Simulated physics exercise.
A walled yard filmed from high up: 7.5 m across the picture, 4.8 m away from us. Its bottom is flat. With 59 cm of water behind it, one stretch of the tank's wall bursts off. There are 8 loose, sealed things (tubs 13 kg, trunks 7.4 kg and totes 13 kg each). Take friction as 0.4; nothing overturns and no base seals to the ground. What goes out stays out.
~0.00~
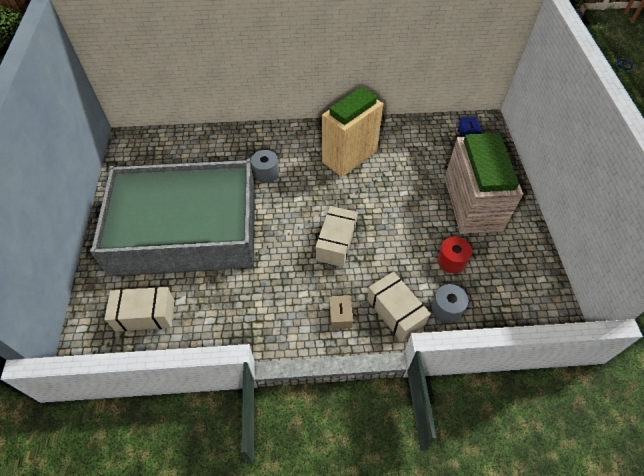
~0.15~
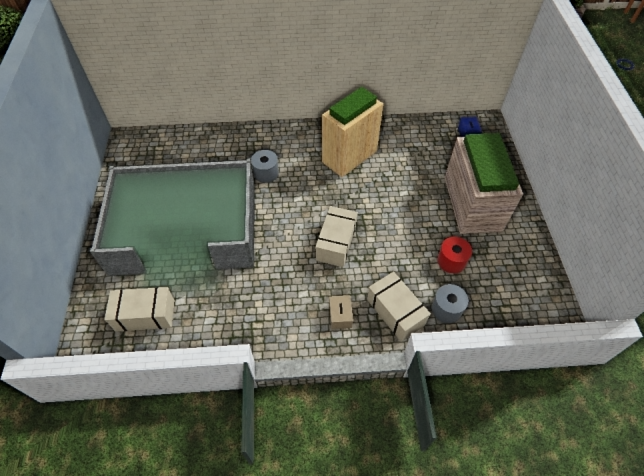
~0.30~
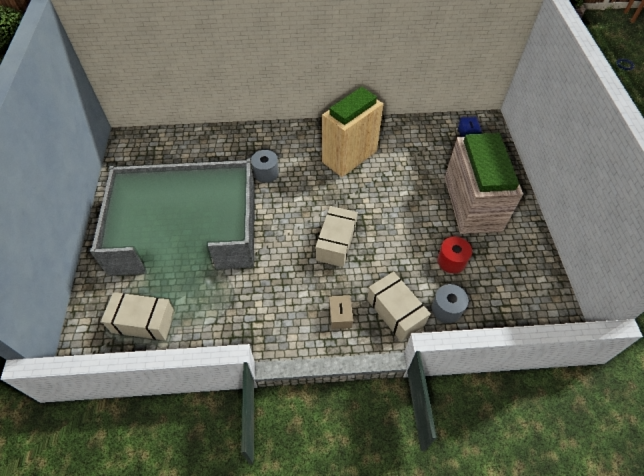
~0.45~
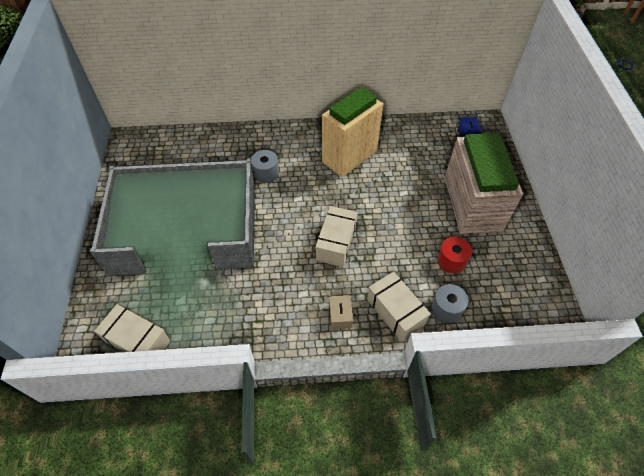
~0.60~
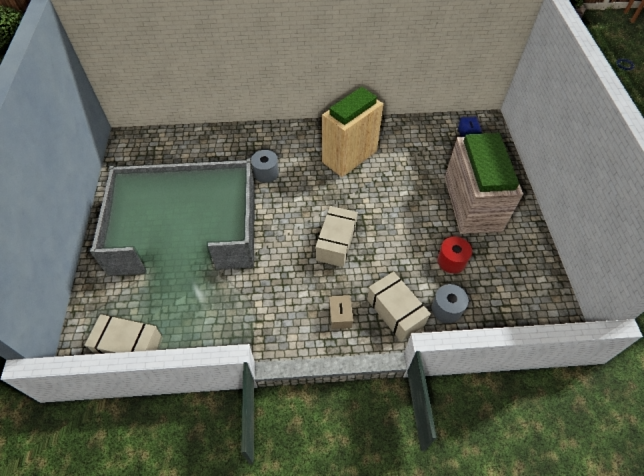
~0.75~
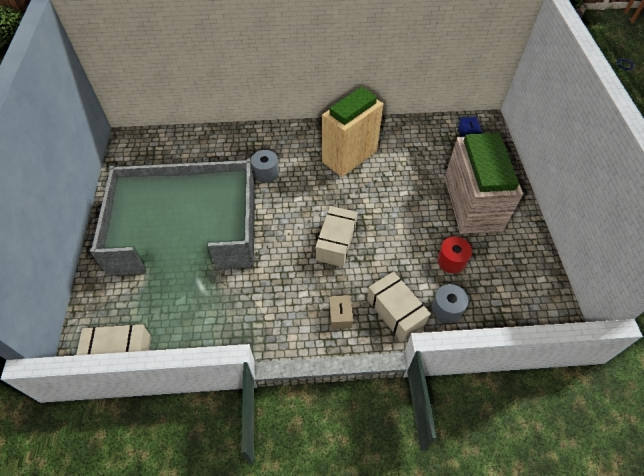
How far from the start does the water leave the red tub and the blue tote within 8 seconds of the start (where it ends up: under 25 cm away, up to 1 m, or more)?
Red tub holds its place; blue tote holds its place.
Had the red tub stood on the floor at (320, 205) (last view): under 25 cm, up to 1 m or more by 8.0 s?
It barely shifts.
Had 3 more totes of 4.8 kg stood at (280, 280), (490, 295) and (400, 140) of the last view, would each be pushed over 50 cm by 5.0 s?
In turn: Short of it, less, less.
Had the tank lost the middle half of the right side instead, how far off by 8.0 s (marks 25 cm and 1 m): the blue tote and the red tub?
Then the blue tote slides a little, the red tub ends far away.
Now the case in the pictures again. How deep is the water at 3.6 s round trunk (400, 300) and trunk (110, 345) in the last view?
About 2 and 14 cm.
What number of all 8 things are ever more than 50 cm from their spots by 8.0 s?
I count 4.
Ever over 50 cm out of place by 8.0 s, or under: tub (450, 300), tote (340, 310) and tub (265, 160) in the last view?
In that order: Less, past it, less.
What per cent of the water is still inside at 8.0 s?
Some 88 per cent remains.
After 1.6 s the red tub is near (457, 249), 0.0 m from its start, aground; the blue tote is near (471, 125), 0.0 m from its start, aground; 0 of 8 are out; 1 afloat.
After 3.6 s the red tub is near (457, 249), 0.0 m from its start, aground; the blue tote is near (471, 125), 0.0 m from its start, aground; 0 of 8 are out; 1 afloat.
After 5.6 s the red tub is near (457, 249), 0.0 m from its start, aground; the blue tote is near (471, 125), 0.0 m from its start, aground; 0 of 8 are out; 2 afloat.
After 8.0 s the red tub is near (457, 249), 0.0 m from its start, aground; the blue tote is near (471, 125), 0.0 m from its start, aground; 0 of 8 are out; 3 afloat.
